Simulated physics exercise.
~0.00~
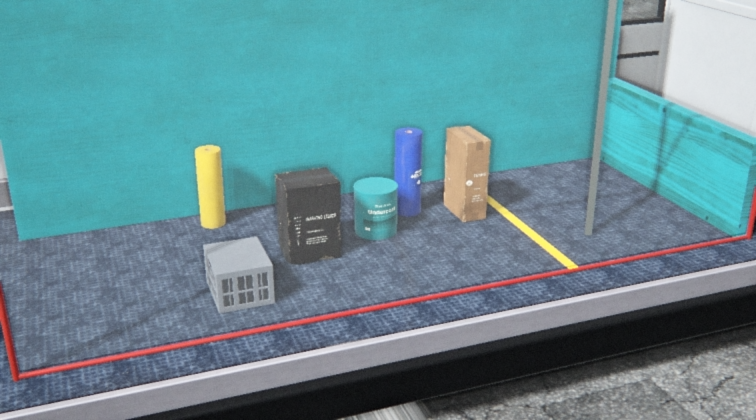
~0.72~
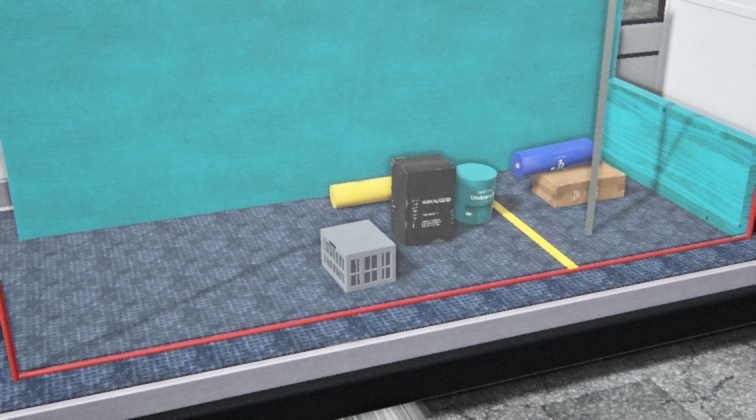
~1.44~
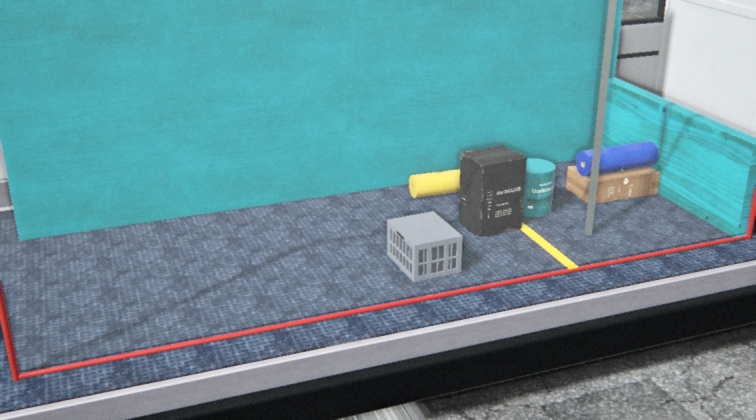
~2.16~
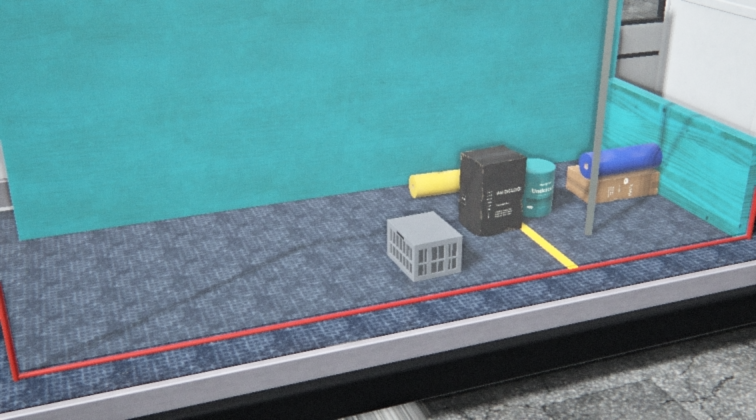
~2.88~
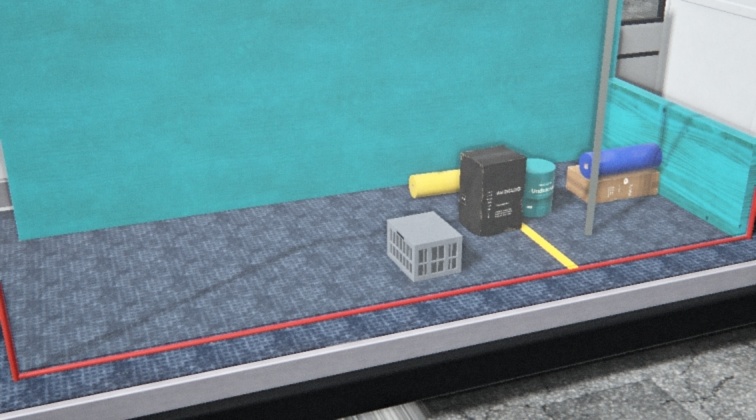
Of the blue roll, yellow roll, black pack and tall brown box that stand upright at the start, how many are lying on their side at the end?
Three of them end up lying on their side, namely the blue roll, the yellow roll and the brown box. The black pack stays upright.
